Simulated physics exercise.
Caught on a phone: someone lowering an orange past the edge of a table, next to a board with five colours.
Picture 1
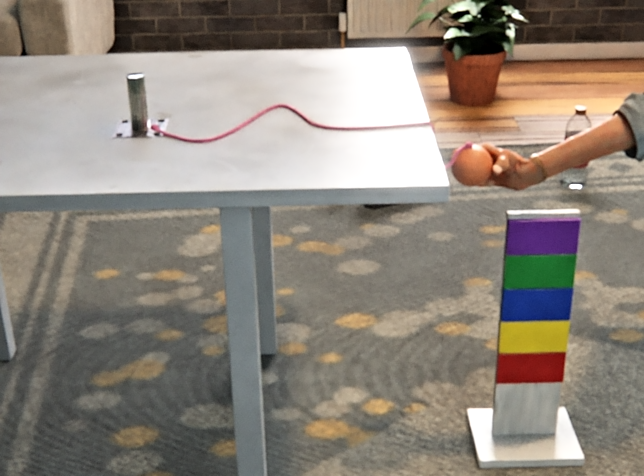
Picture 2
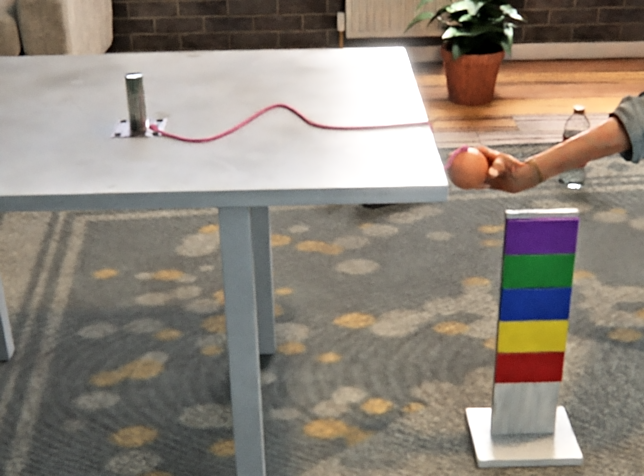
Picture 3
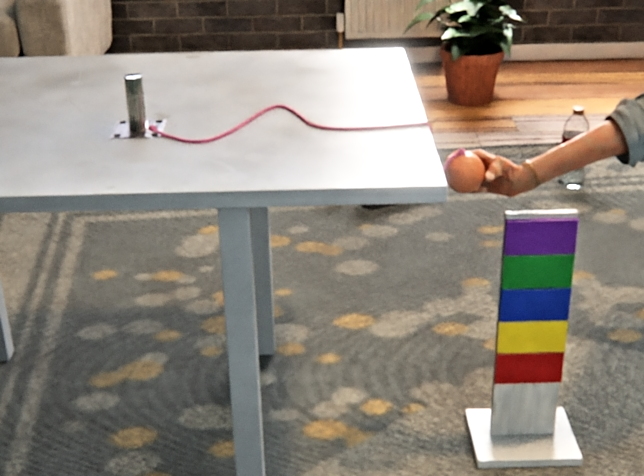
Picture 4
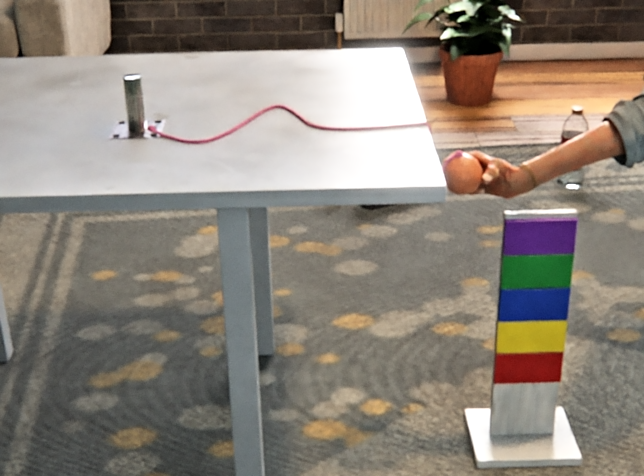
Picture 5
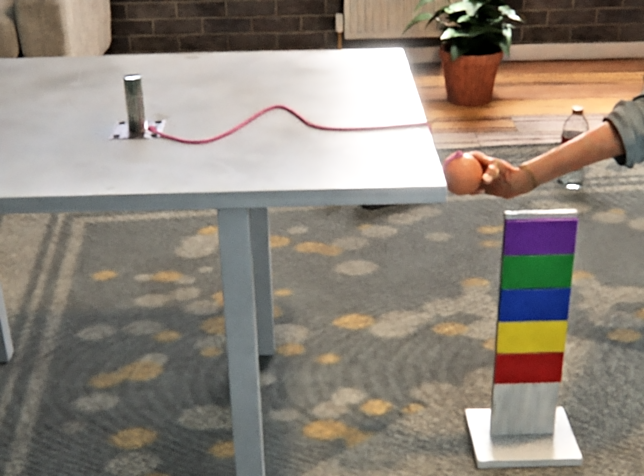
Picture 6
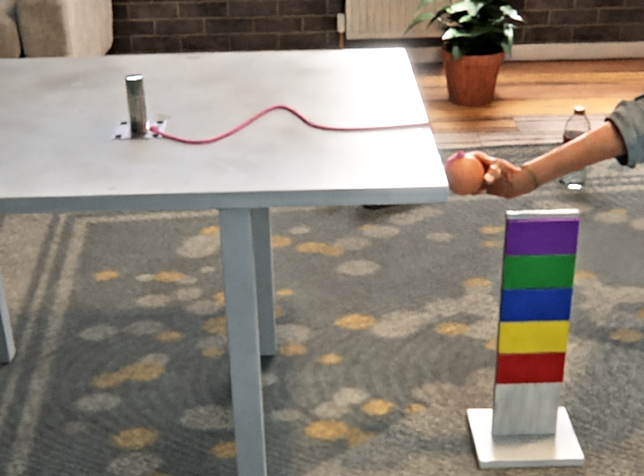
An orange held in a hand at the table's right edge barely moved, shifting slightly left and down, while the slack pink shoelace running to a small metal post stayed put beside the color-striped stand.
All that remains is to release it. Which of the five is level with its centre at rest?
The shoelace holds its middle at blue.
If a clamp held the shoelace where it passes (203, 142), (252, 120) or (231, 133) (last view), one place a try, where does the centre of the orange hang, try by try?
In that order: (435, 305), (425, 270) and (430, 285).
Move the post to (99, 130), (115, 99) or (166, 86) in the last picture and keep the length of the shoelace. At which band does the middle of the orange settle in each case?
Taking them in turn: Green; green; blue.
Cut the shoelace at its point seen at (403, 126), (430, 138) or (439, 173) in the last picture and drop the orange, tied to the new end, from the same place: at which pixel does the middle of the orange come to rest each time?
About (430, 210), (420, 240) and (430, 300).
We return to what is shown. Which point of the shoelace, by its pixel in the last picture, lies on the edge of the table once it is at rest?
It lies at about (323, 128).
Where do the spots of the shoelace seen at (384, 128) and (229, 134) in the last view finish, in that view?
About (432, 188), and the other about (255, 128).
Soon after, orange near (386, 302); level with blue.
After that, orange near (448, 324); level with blue.
In the end, orange near (433, 326); level with blue. At blue.
